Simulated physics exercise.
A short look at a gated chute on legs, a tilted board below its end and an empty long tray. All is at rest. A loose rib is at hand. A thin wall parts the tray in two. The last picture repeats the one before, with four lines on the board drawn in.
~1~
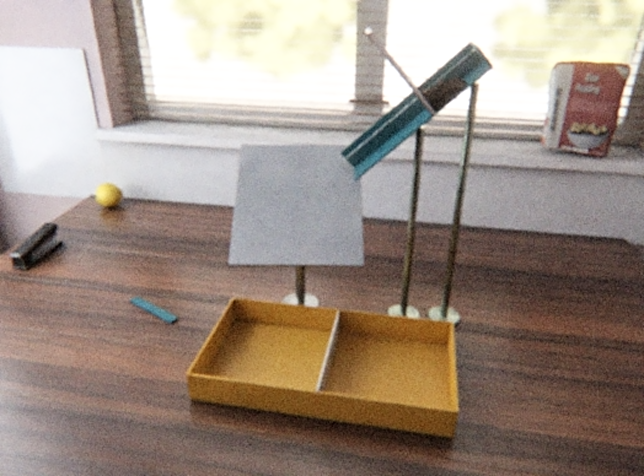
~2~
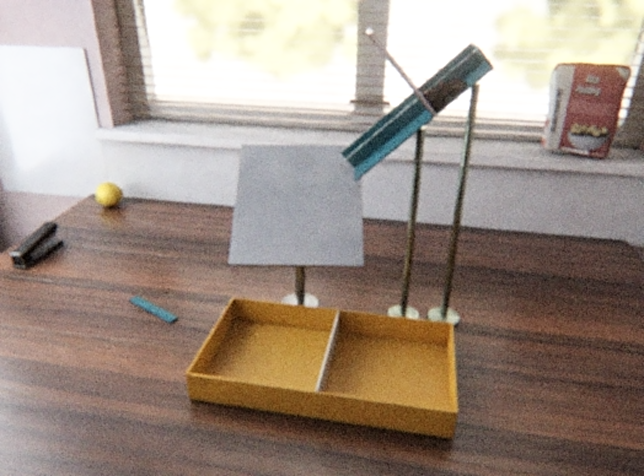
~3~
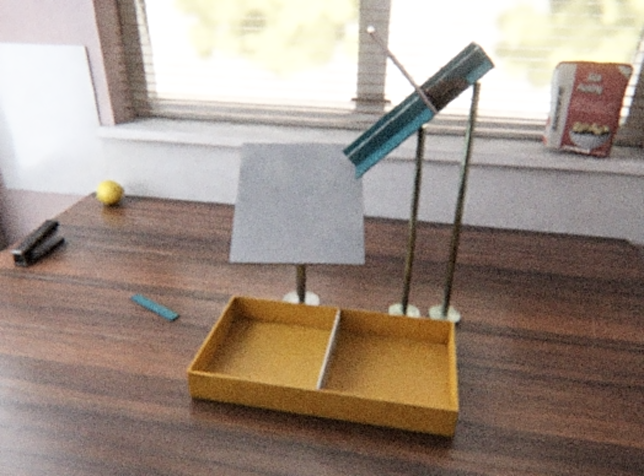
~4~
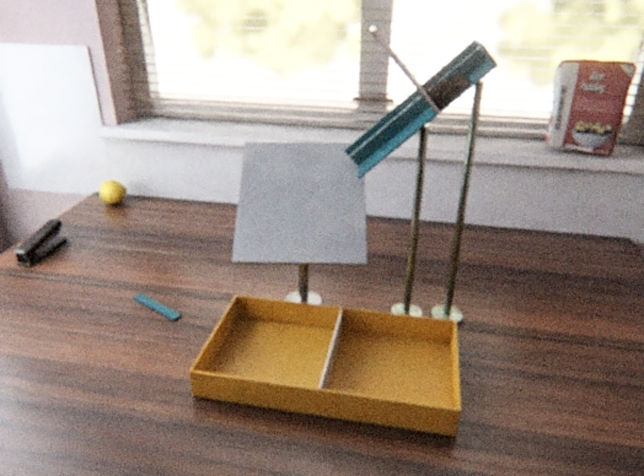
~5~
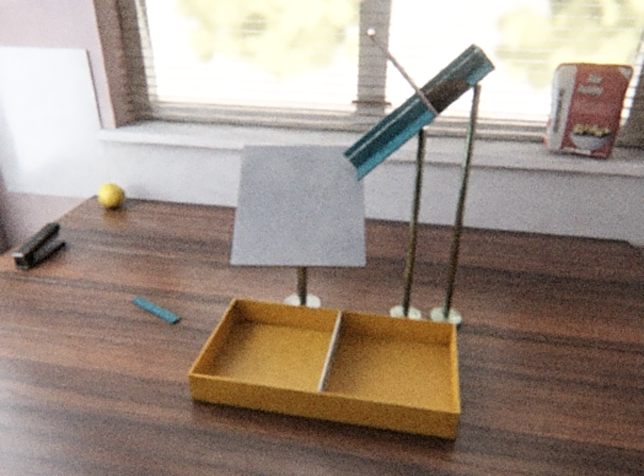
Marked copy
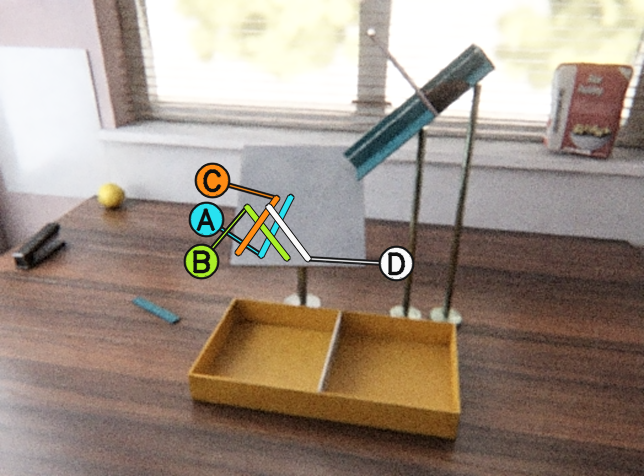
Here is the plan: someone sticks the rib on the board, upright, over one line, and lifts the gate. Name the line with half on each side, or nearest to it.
Use line D.
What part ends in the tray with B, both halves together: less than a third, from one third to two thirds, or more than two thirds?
More than two thirds.
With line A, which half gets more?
More lands on the left.
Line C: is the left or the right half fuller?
More lands on the left.
On the marked copy, line A from (290, 197) to (261, 255); line B from (247, 207) to (287, 258); line C from (276, 198) to (238, 252); line D from (268, 206) to (307, 258).
If A is chosen, of what is caught, nearly all in the left half, a stray few in the right.
If B is chosen, of what is caught, nearly all in the left half, a small part in the right.
If C is chosen, of what is caught, nearly all in the left half, a stray few in the right.
If D is chosen, of what is caught, about half in the left half, about half in the right.
